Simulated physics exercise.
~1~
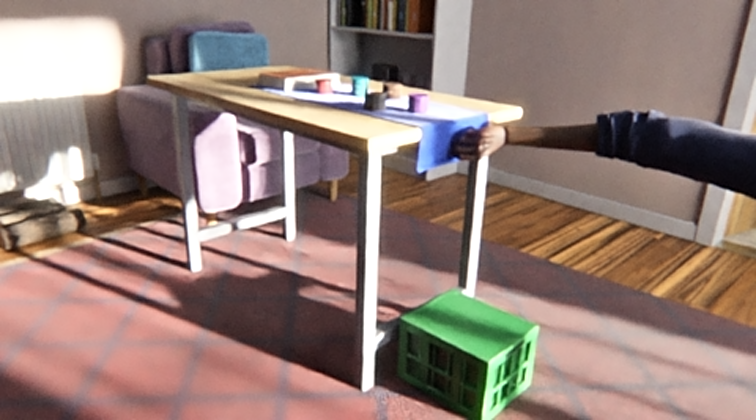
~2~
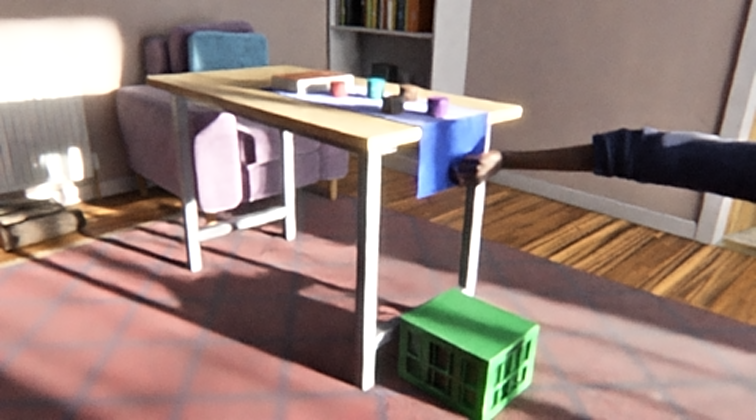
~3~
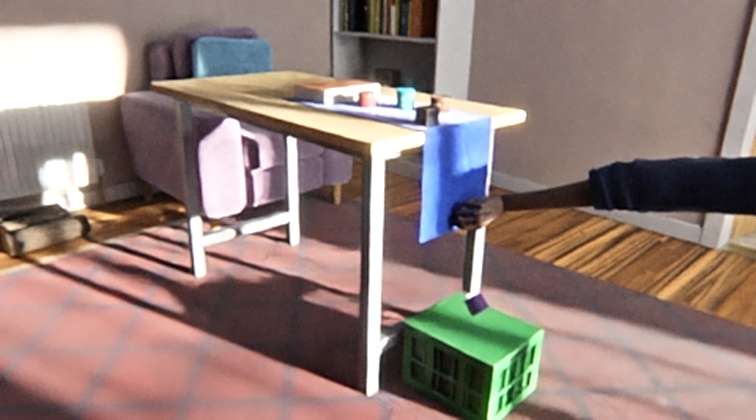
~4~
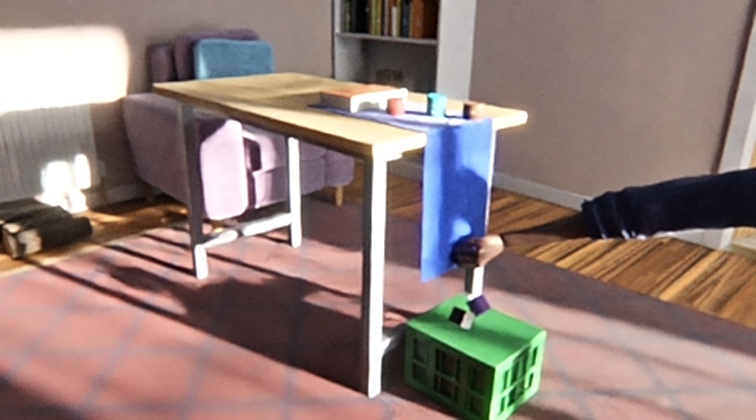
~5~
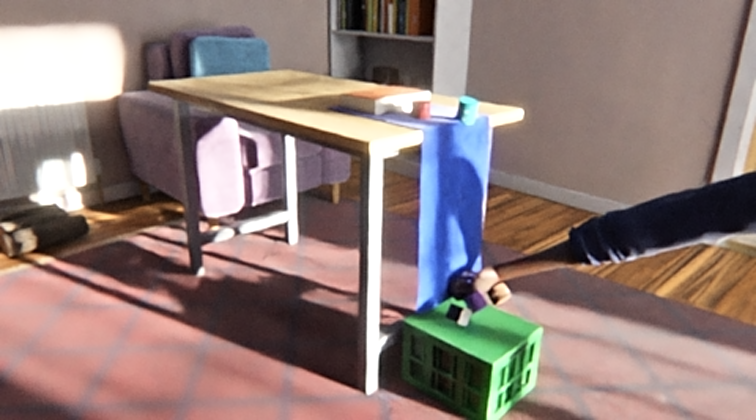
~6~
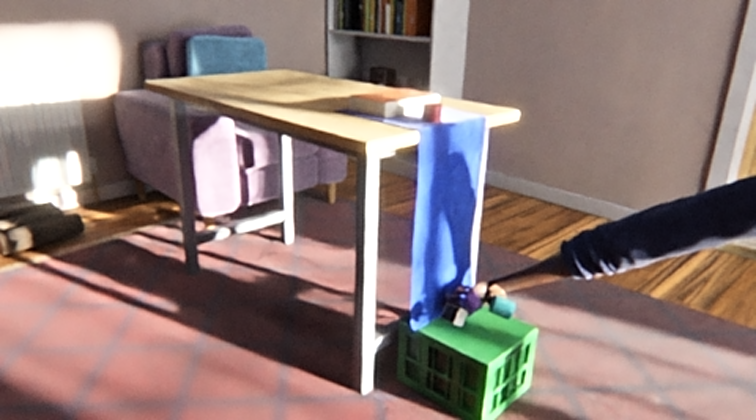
A hand slowly pulled a blue runner down off the end of a table, and the purple pot, black cube, brown pot and turquoise pot dropped one after another onto the green crate below, leaving the red pot and the book near the table's edge.
